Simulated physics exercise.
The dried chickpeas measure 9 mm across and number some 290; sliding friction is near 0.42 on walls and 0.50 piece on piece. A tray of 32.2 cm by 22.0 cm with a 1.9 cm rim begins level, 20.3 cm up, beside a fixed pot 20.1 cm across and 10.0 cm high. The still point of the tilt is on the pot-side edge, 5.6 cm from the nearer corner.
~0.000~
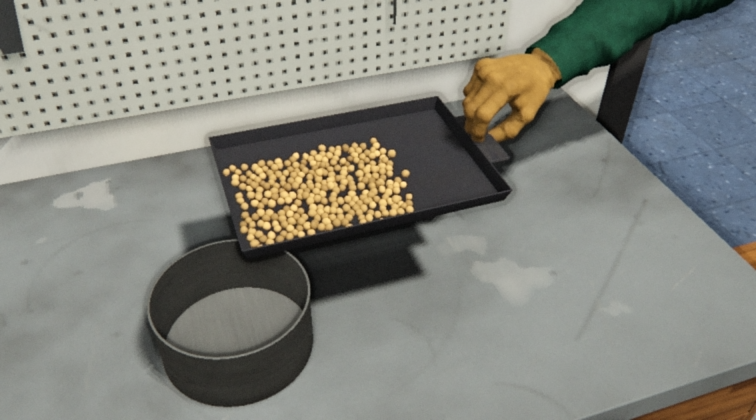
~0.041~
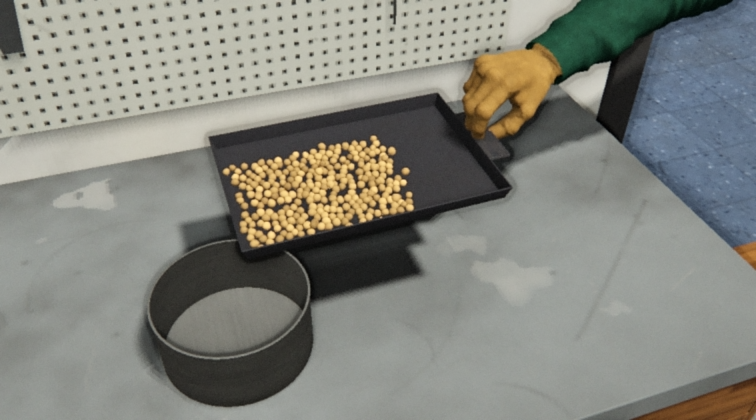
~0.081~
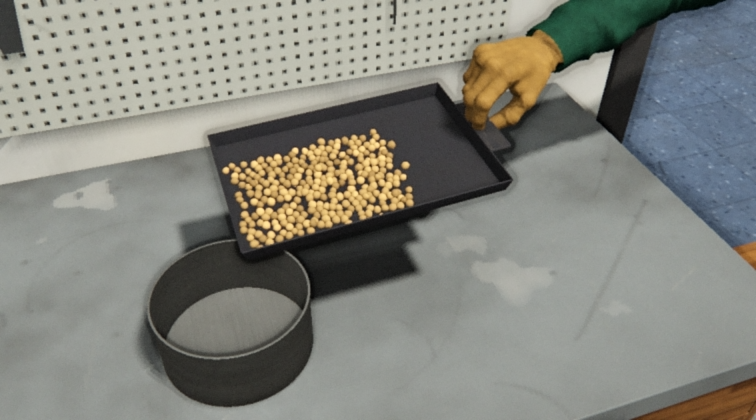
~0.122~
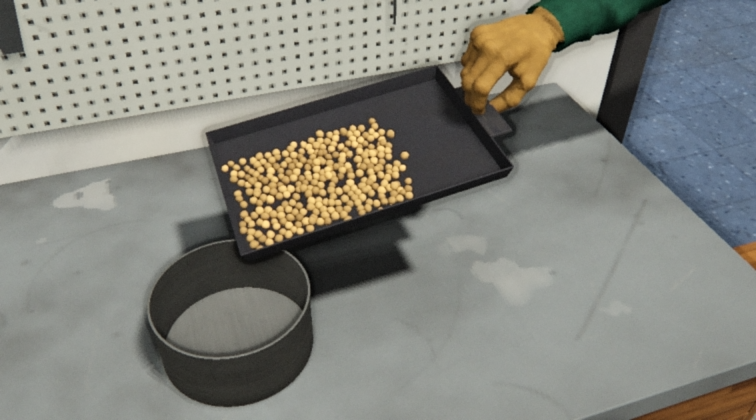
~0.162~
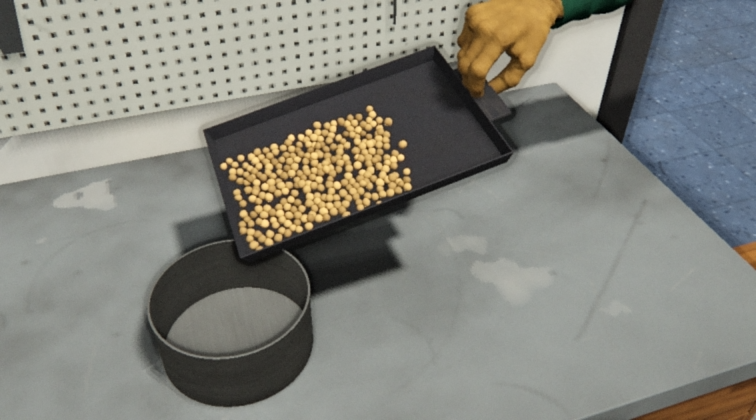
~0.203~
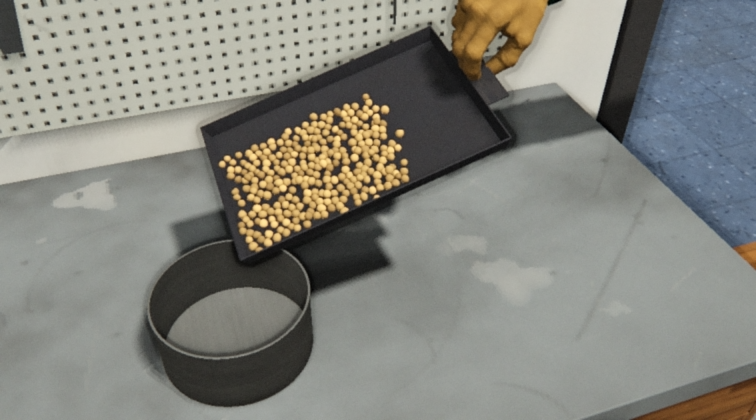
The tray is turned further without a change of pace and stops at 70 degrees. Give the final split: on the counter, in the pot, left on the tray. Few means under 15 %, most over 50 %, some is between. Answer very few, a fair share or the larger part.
On the counter: Very few; in the pot: The larger part; left on the tray: A fair share.
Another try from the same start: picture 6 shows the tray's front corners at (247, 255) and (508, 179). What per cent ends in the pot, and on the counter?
Pot 5, counter 0.
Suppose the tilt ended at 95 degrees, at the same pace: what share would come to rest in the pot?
In that case some 95 per cent.
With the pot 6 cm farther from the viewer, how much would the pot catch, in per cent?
In that case some 30 per cent.
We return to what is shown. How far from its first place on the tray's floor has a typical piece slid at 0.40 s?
Some 3 cm.
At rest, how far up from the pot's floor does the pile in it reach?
Roughly 2.0 cm.
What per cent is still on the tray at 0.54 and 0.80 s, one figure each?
About 100, 85.
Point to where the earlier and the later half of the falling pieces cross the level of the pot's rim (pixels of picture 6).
First near (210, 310), later near (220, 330).
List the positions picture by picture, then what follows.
Tray tilt 0 degrees, front corners at (247, 246) and (506, 188); middle of the pieces at (324, 189); pot at (230, 294), in the first frame.
Tray tilt 1 degrees, front corners at (246, 247) and (506, 185); middle of the pieces at (324, 187), in the second frame.
Tray tilt 4 degrees, front corners at (246, 248) and (507, 178), lowest corner left front; middle of the pieces at (323, 184), in the third frame.
Tray tilt 8 degrees, front corners at (245, 250) and (507, 165), lowest corner left front; middle of the pieces at (322, 179), in the fourth frame.
Tray tilt 14 degrees, front corners at (245, 252) and (506, 151), lowest corner left front; middle of the pieces at (320, 173), in the fifth frame.
Tray tilt 19 degrees, front corners at (244, 254) and (504, 136), lowest corner left front; middle of the pieces at (318, 168); pot at (230, 294). The tray's pace is about 135 degrees a second, in the sixth frame.
After 0.40 s, tilt 45 degrees; the tray holds 100 %, the pot 0 %.
After 0.54 s, tilt 64 degrees; the tray holds 100 %, the pot 0 %.
After 0.80 s, tilt 70 degrees; the tray holds 85 %, the pot 5 %.
In the end, at 3.0 s, counter 0 %, pot 65 %, tray 35 %.
